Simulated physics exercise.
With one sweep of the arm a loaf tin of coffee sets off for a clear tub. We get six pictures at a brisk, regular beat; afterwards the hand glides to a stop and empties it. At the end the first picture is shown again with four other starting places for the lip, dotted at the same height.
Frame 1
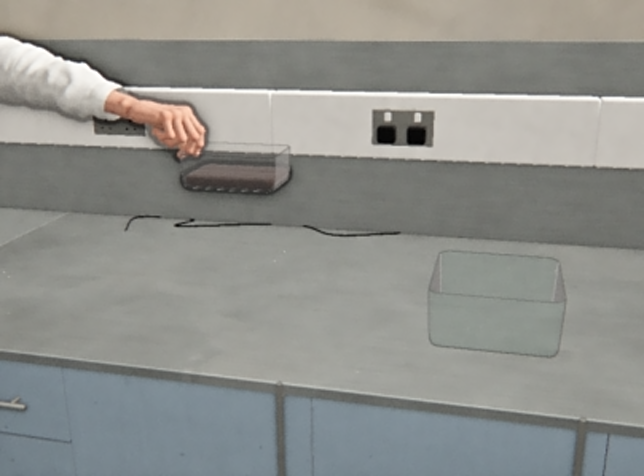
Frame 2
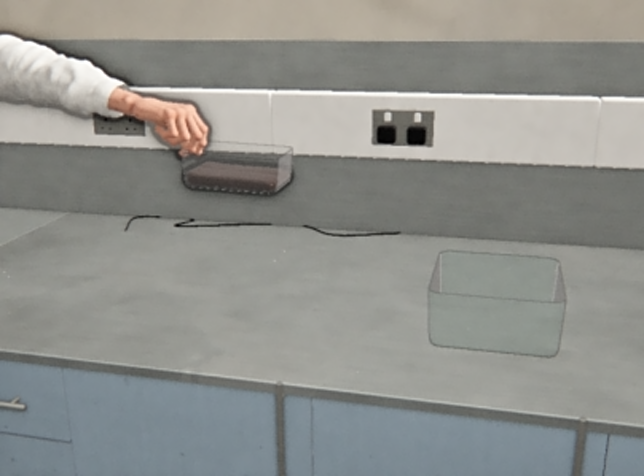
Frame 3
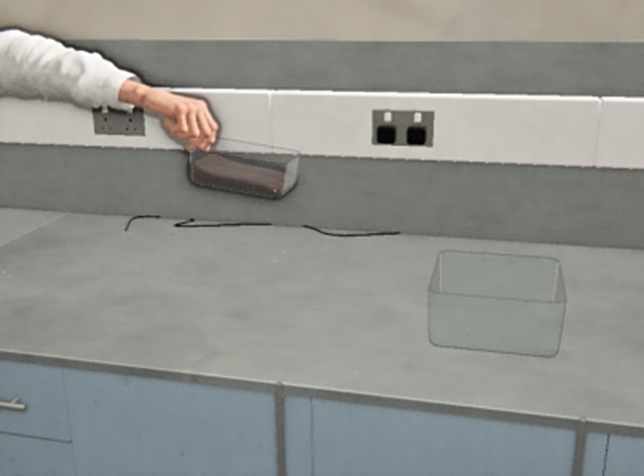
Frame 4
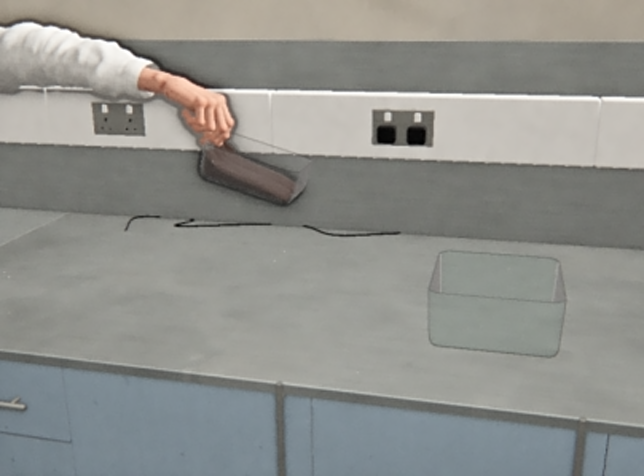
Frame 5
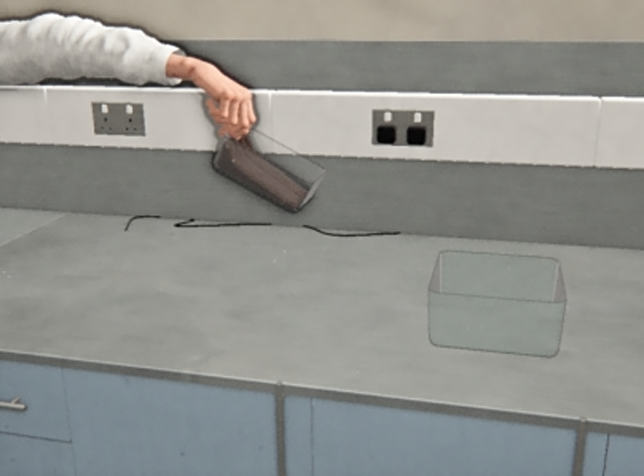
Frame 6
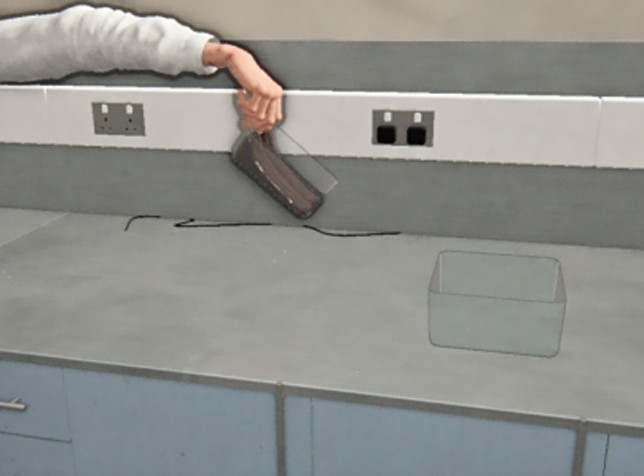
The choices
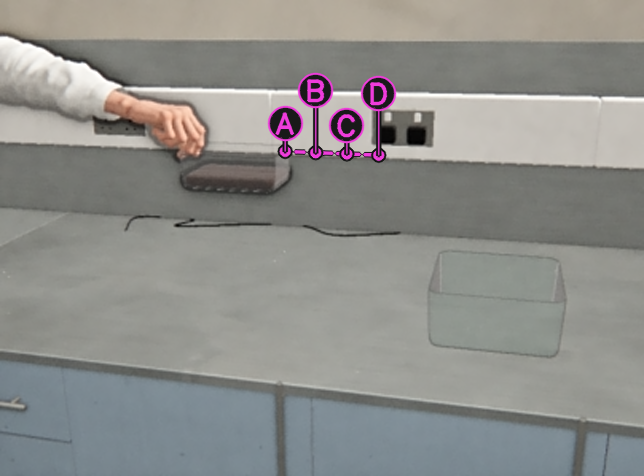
The footage shows a hand in a white sleeve holding a clear rectangular container of dark brown contents above a grey counter, moving it rightward and tilting it progressively, while an empty clear tub sits still on the right.
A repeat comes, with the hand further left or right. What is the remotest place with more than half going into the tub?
Use spot B.
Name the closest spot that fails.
Spot A.
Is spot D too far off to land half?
No, not at all.
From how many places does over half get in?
Three of them.
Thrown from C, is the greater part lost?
No.
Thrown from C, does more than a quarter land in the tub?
Yes, it does.
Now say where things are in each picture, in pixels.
Upright, lip at (282, 151); tub from (428, 343) to (559, 356); nothing has left yet.
Upright, lip at (284, 152); nothing has left yet.
Tipped about 7°, lip at (293, 157); nothing has left yet.
Tipped about 16°, lip at (305, 165); nothing has left yet.
Tipped about 27°, lip at (319, 176); nothing has left yet.
Tipped about 39°, lip at (333, 187); nothing has left yet.
On the marked copy, A at (285, 151); B at (315, 152); C at (346, 153); D at (378, 155).
For spot A, about 18 % lands in the tub, 79 % falls short and 3 % goes beside or beyond.
For spot B, about 72 % lands in the tub, 21 % falls short and 7 % goes beside or beyond.
For spot C, about 81 % lands in the tub, 7 % falls short and 12 % goes beside or beyond.
For spot D, about 90 % lands in the tub, 5 % falls short and 5 % goes beside or beyond.
